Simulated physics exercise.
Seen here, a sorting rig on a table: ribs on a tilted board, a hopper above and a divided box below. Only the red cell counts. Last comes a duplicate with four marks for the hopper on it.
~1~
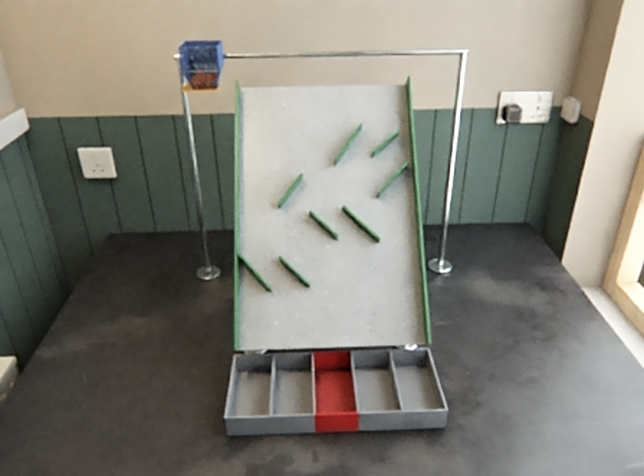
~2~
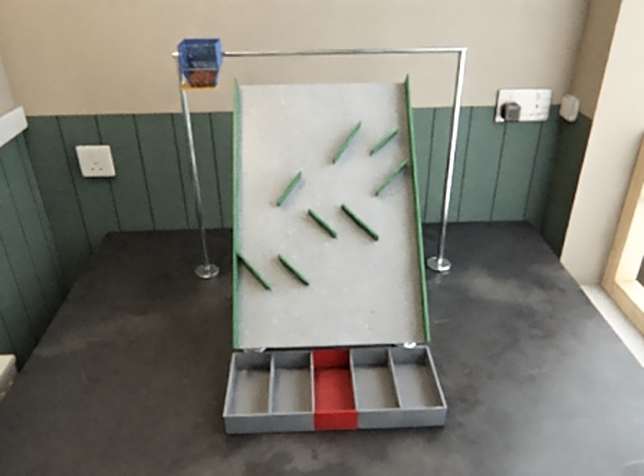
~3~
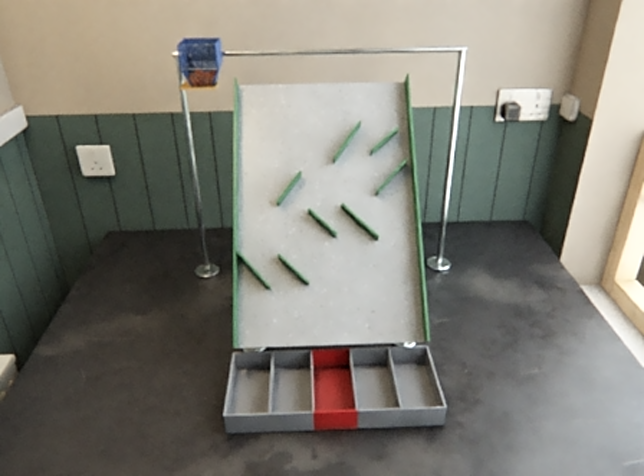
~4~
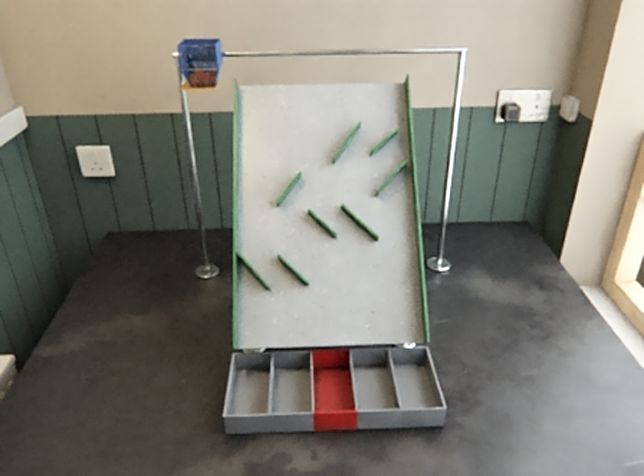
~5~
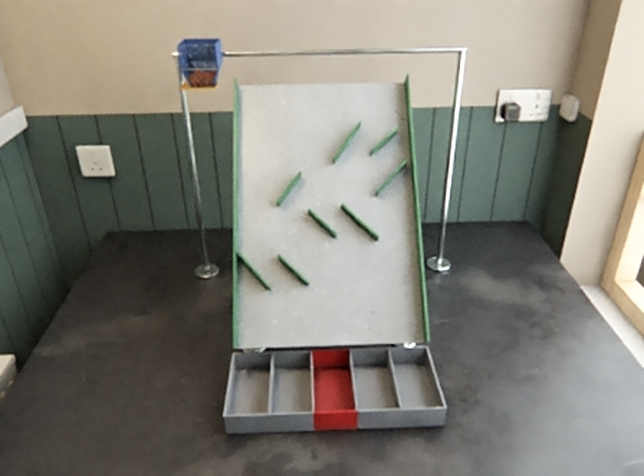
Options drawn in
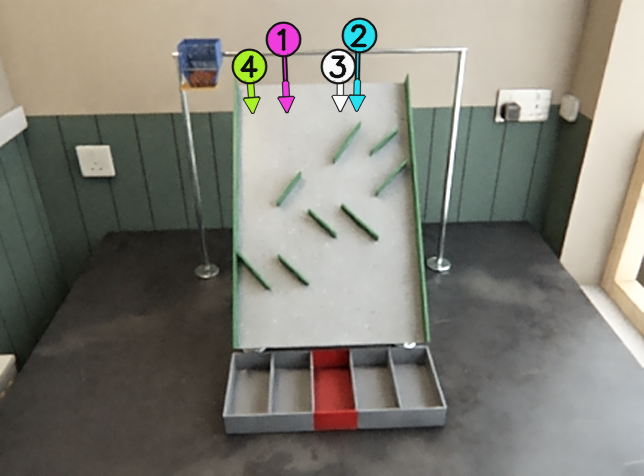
Nothing moves as a small blue hopper sits above a tilted board with green ribs.
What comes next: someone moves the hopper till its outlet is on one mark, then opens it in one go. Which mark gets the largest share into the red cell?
Mark 4.
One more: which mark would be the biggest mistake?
That would be 2.
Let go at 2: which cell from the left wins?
The fifth.
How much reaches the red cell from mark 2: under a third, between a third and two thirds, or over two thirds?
It is under a third.
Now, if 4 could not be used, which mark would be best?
The answer is 1.
On the marked copy, mark 1 meets the board at (286, 106); mark 2 meets the board at (356, 105); mark 3 meets the board at (340, 105); mark 4 meets the board at (252, 107).
With 1, close to a third in the red cell, close to two thirds in other cells, only a few outside the box.
With 2, a small share in the red cell, the bulk in other cells, a small share outside the box.
With 3, close to a quarter in the red cell, close to two thirds in other cells, a small share outside the box.
With 4, close to half in the red cell, close to half in other cells.
